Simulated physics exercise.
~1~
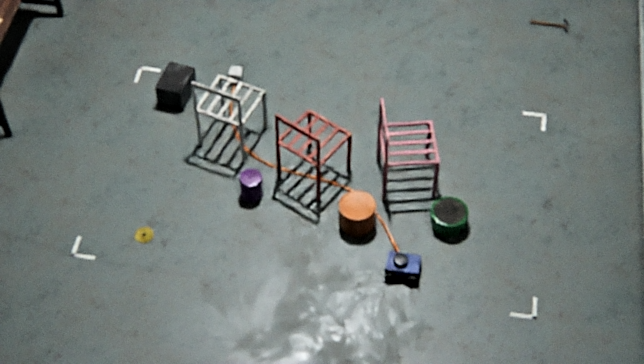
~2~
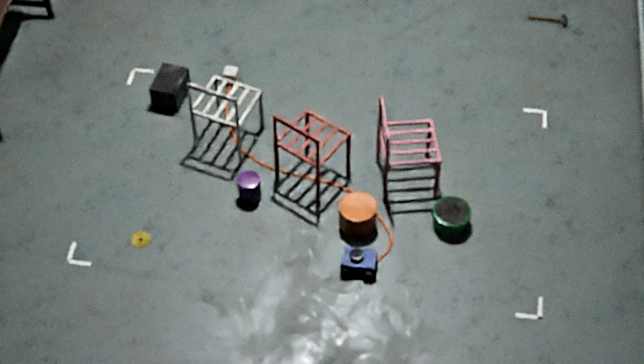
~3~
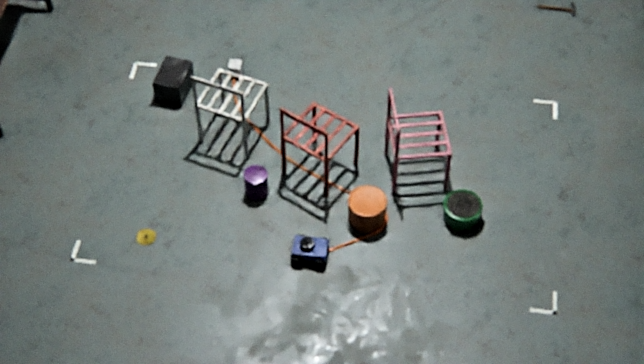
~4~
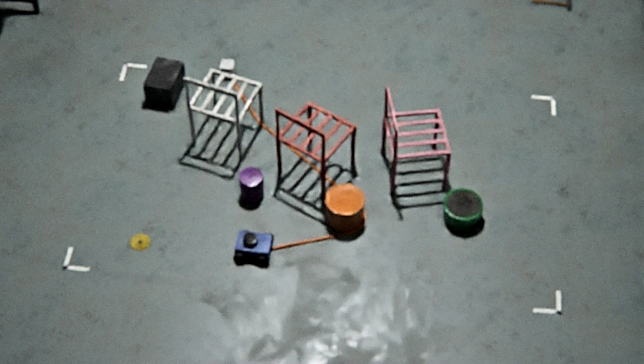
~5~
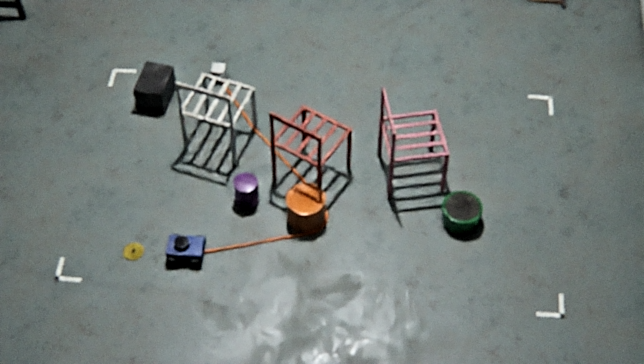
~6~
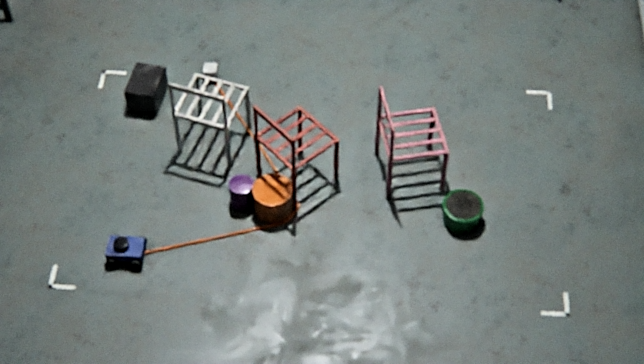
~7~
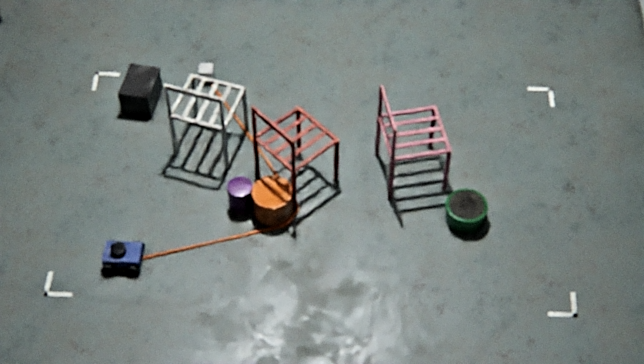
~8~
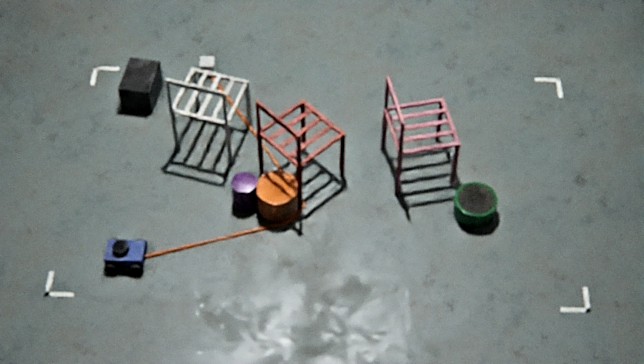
A small blue cart on an orange lead moved left across the workshop floor, the lead pulling taut and dragging the orange bucket left beside the purple tub, then nudging the red chair slightly, before the cart stopped at the far left with the other things still standing.
